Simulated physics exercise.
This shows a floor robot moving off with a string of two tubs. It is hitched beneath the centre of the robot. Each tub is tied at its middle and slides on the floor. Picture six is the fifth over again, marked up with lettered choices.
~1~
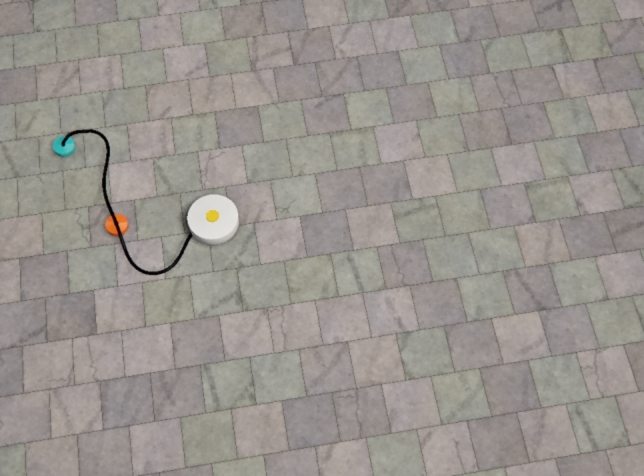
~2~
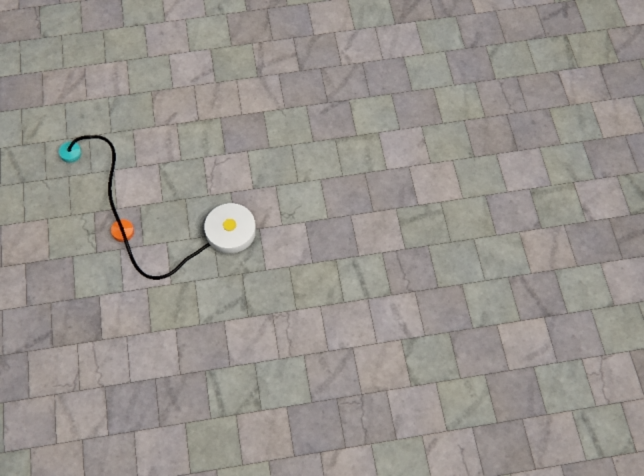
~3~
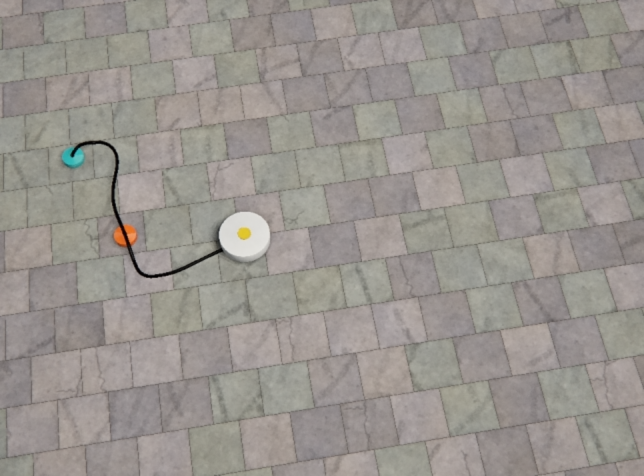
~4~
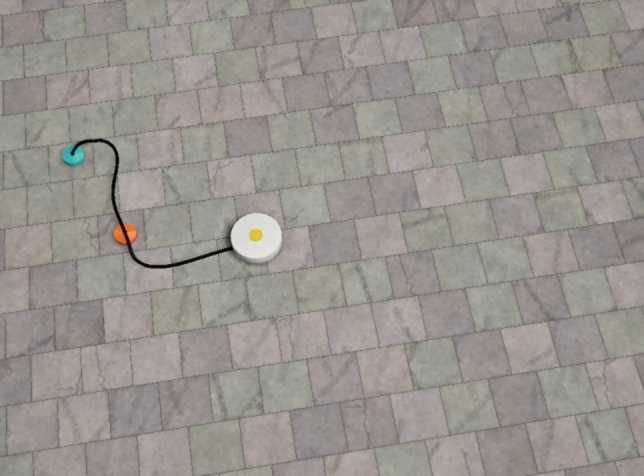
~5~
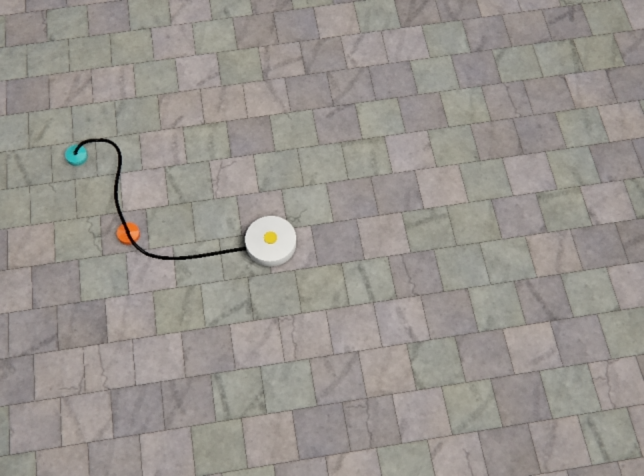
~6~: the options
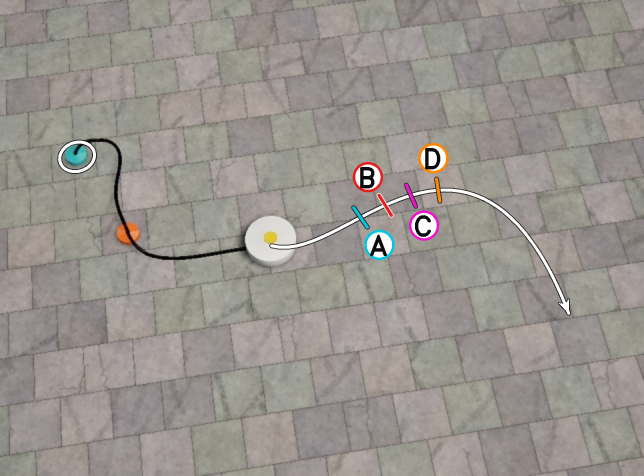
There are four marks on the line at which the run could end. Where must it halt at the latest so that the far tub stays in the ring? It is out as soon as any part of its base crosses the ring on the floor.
No farther than A.
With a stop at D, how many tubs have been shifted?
By then, two.
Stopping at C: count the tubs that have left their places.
Two.
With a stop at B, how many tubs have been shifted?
Two.
On the copy, A at (361, 217); B at (385, 205); C at (411, 195); D at (438, 190); the ring at (77, 157); the route from (272, 246) via (444, 190) to (569, 313).
On A. First, robot (304, 240); turquoise tub (76, 155); orange tub (150, 230).
Then, robot (336, 226); turquoise tub (76, 155); orange tub (181, 227).
Finally, robot (361, 213); turquoise tub (77, 155); orange tub (206, 222); the ringed tub at the far end is still in its ring.
By contrast, B drags the last tub to (90, 162); C drags the last tub to (109, 169); D drags the last tub to (133, 174).
